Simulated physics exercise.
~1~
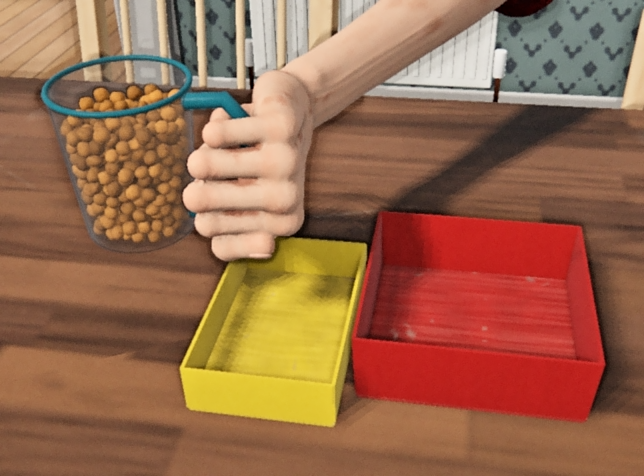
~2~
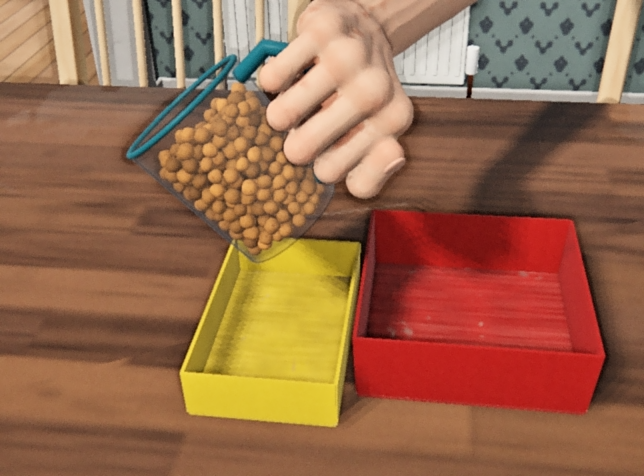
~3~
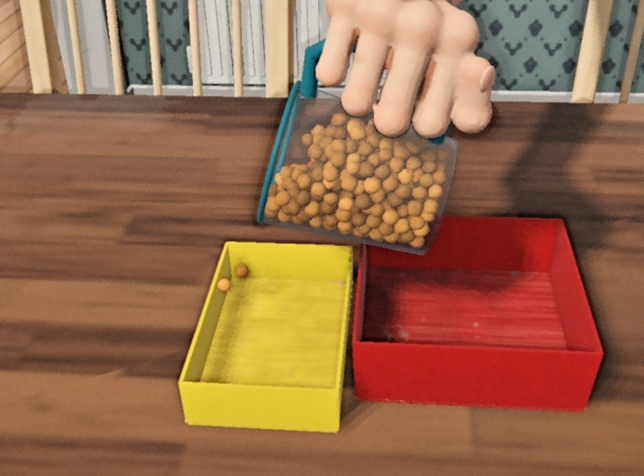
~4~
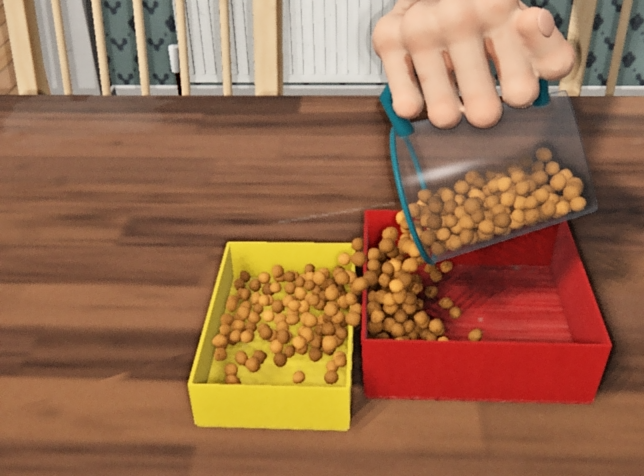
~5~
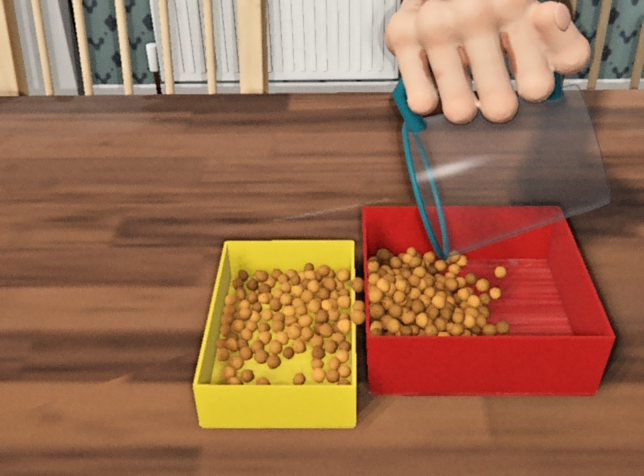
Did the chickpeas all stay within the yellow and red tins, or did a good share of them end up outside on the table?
They stayed within the two tins. Both the yellow tin and the red tin ended up with a good share of the chickpeas, and none were left lying on the table.
A hand carried a clear cup of roasted chickpeas to the right over a wooden table, tipping it as it went, and they spilled into a yellow tin and a red tin until the cup was empty, with more landing in the red.
